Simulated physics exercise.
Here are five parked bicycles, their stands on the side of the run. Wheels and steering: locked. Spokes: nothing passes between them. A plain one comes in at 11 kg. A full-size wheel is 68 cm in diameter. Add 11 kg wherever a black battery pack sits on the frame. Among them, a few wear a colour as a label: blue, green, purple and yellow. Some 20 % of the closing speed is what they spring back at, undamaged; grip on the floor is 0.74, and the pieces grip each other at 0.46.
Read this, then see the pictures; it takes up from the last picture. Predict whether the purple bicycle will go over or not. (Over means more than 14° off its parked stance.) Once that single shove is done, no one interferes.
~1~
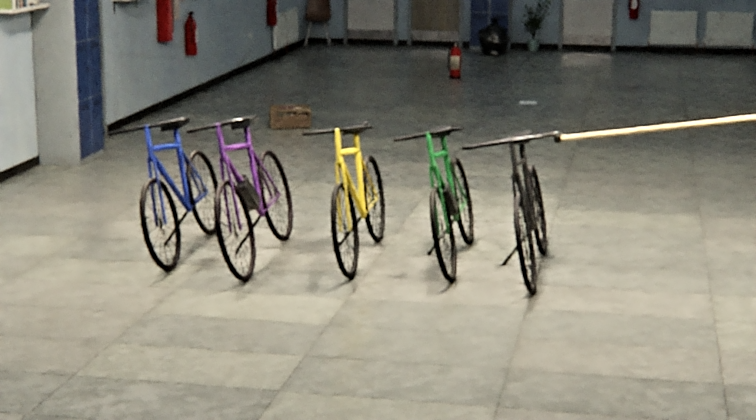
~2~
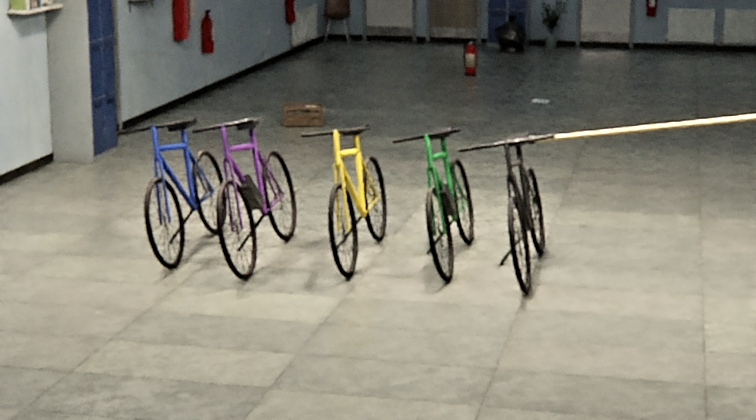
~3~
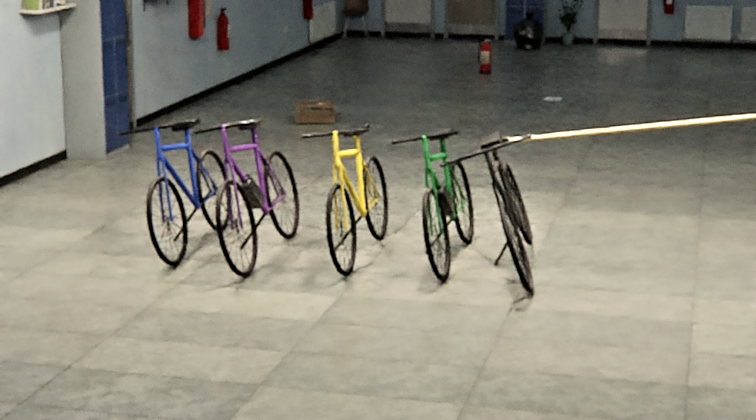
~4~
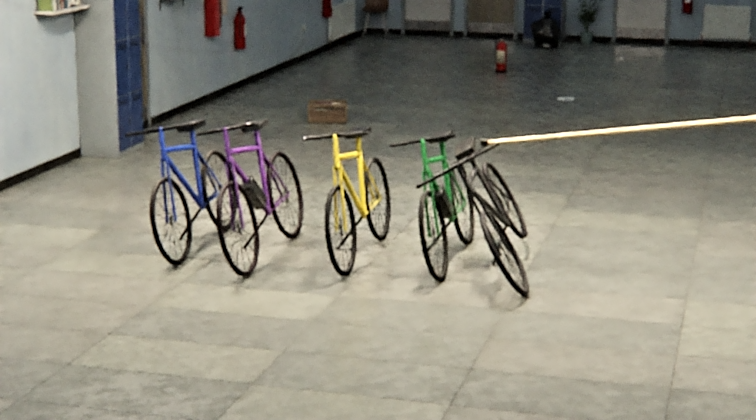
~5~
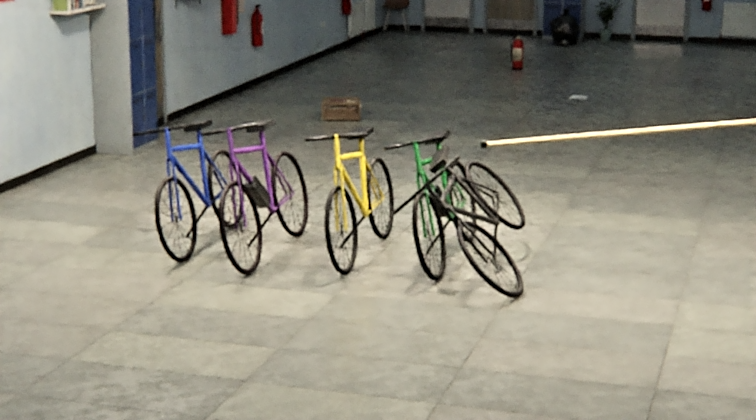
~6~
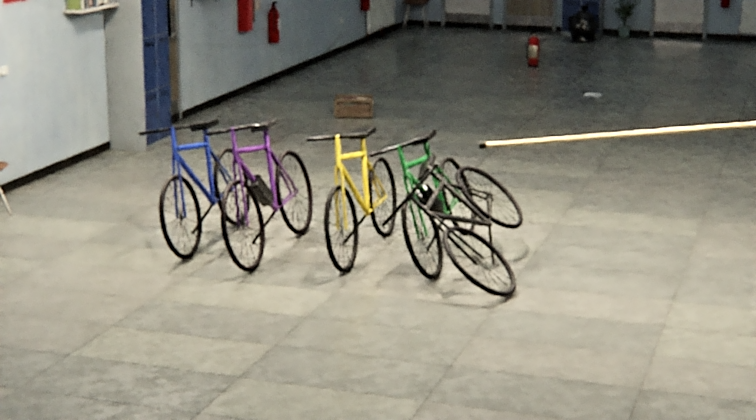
It comes through fine.
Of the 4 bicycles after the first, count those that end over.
All told, it comes to 1.
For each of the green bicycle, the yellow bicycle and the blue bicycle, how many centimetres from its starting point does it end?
Green 40 cm, yellow 10 cm, blue 0 cm.
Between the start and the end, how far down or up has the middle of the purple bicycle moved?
About 0 cm lower.
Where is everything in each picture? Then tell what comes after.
In the first picture (pixels give the middle of a visible side; the camera moves round a little), pole end (558, 140) 14 cm from the first bicycle; purple bicycle (280, 179); yellow bicycle (331, 213); blue bicycle (140, 207); none of the others has stirred.
The second picture shows pole end pushing; purple bicycle (283, 180).
The third picture shows pole end (506, 142) pushing; purple bicycle (284, 179); none of the others has stirred.
The fourth picture shows pole end (485, 144) stopped; purple bicycle (285, 180); none of the others has stirred.
The fifth picture shows pole end (484, 145) stopped; purple bicycle (289, 180); none of the others has stirred.
The sixth picture shows pole end (483, 146) stopped; purple bicycle (291, 179); green bicycle (401, 225) 9° from how it stood; blue bicycle (159, 202); one has shifted.
Then, 0.30 s past the last view, 1 of the 4 other bicycles over; purple bicycle unmoved; green bicycle 21° from how it stood.
Then, 0.56 s past the last view, 1 of the 4 other bicycles over; purple bicycle unmoved; green bicycle 40° from how it stood.
In the end, 1 of the 4 other bicycles over; purple bicycle unmoved; green bicycle 41° from how it stood; yellow bicycle 11° from how it stood. Three left standing. From the last view, middles, purple bicycle near (261, 184), green bicycle near (387, 202).
